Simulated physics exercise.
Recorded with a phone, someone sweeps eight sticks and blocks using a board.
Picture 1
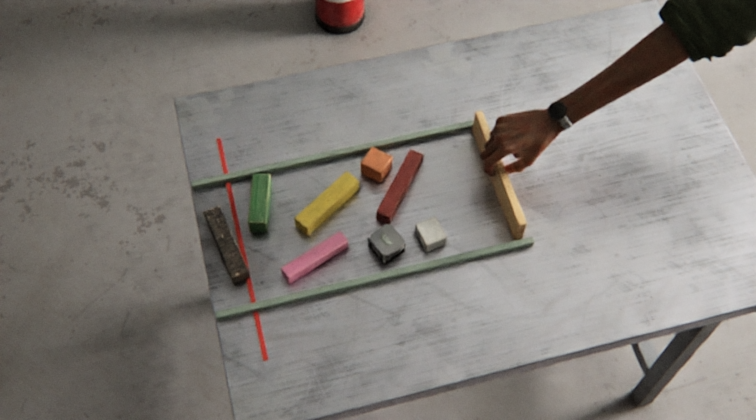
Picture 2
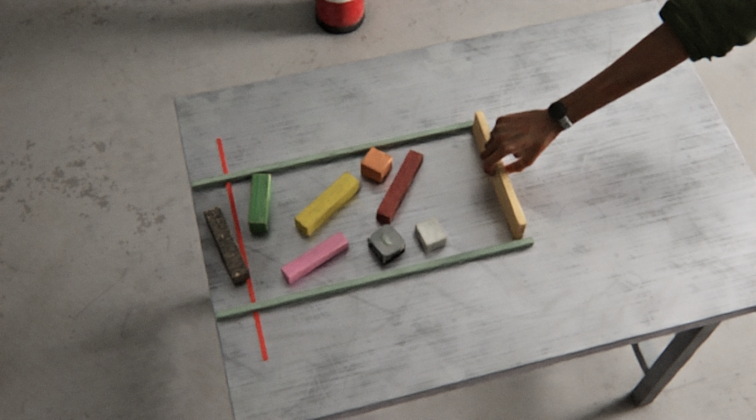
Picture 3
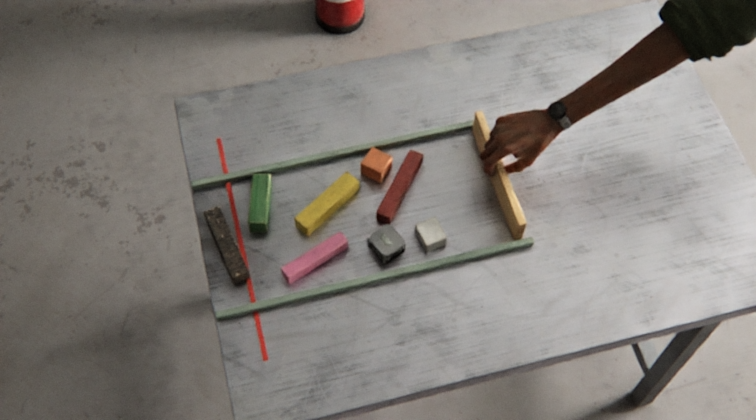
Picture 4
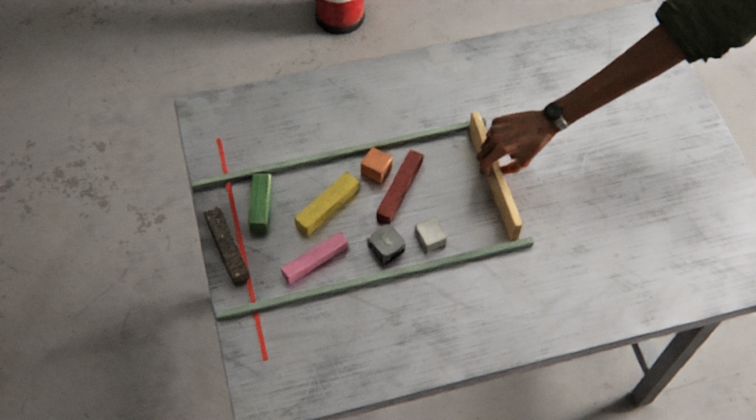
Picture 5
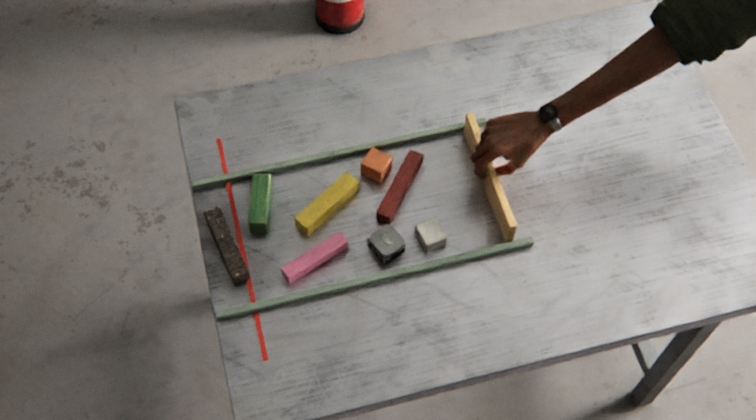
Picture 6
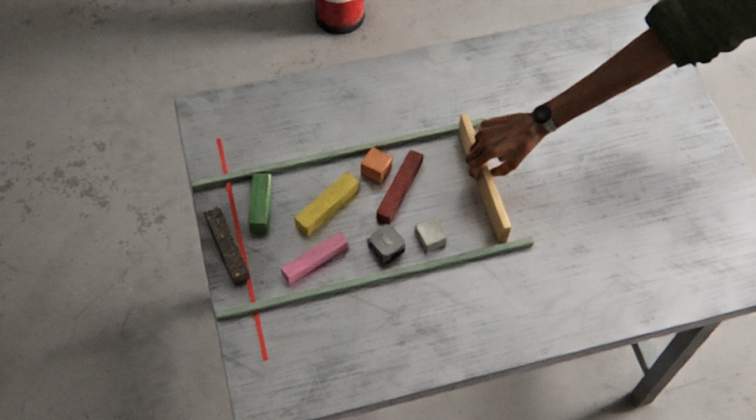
A hand slides a wooden board slightly left between two green strips toward scattered blocks.
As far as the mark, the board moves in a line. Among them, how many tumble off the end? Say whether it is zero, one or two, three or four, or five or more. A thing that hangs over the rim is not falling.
I would say three or four.
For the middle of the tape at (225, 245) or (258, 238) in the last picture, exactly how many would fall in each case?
It would be 6 and 2.
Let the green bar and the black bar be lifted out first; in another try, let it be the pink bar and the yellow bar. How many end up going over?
That gives 2 in the first case, then 2 in the second.
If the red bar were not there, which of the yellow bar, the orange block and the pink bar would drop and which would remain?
Final state: Yellow bar in place, orange block in place, pink bar off.
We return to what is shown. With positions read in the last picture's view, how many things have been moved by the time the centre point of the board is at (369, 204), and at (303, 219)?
One spot: 6. Other spot: 8.
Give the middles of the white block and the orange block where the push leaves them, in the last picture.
I'd put one at around (237, 279) and the other at around (203, 196).
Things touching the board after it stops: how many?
All in all, 2.
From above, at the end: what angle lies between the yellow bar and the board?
Misalignment: Close to 15°.
Soon after, none off yet; black bar at rest near (227, 245); green bar at rest near (260, 203); pink bar moving near (308, 260).
In the end, the number that fall off is three or four; gone, pink bar, green bar and black bar.
